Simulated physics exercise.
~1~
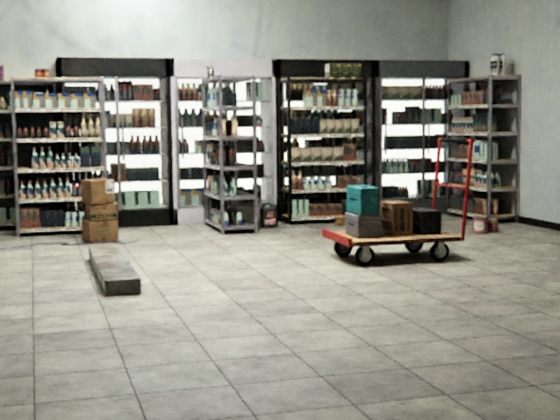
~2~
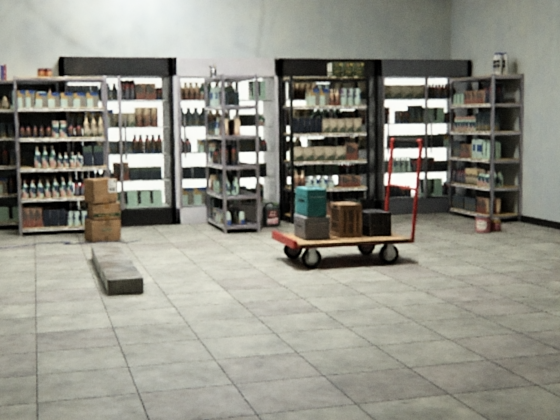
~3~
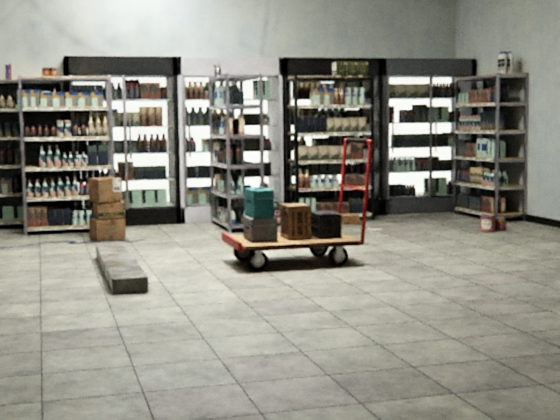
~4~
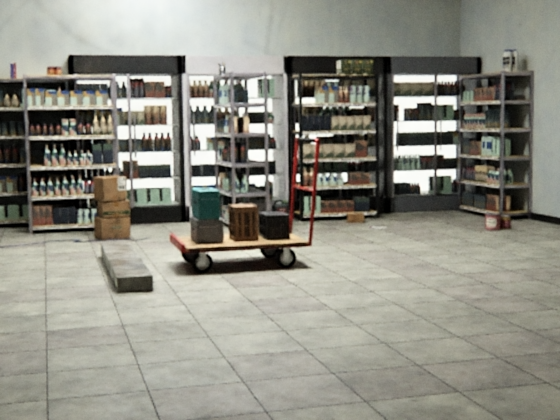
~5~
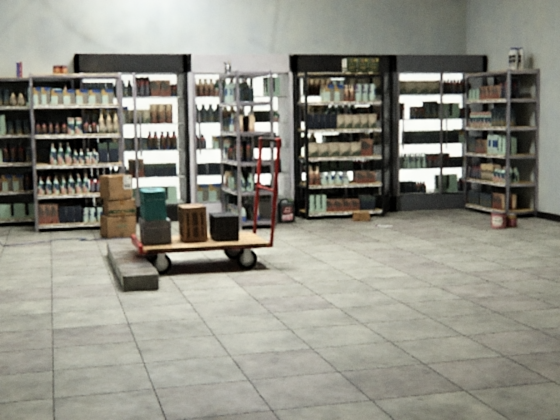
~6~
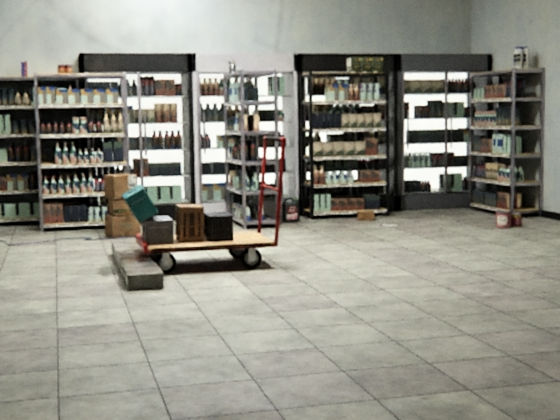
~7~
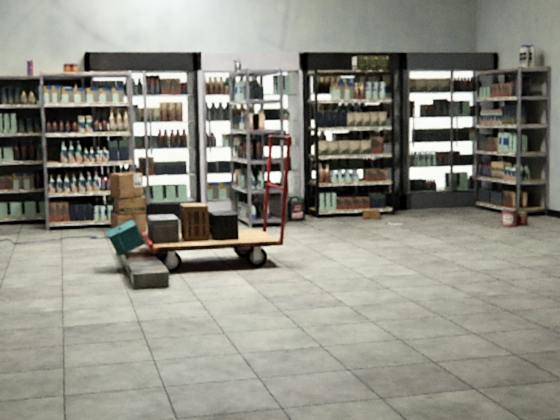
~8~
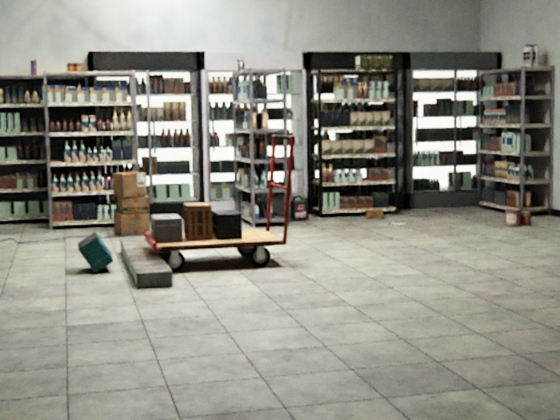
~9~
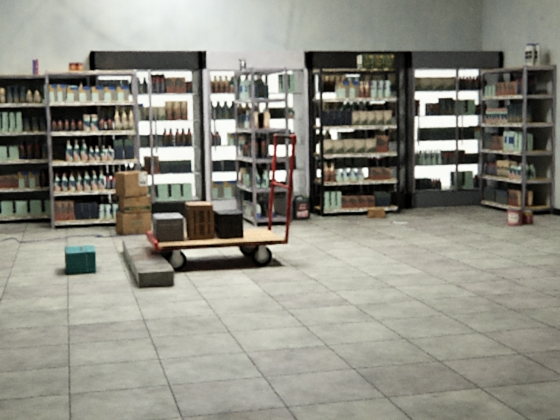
A flat cart carrying a teal box, a grey box and two dark crates rolls left across a tiled storeroom and stops at a low kerb; the teal box tips over the front edge and tumbles to the floor, while the others stay aboard.
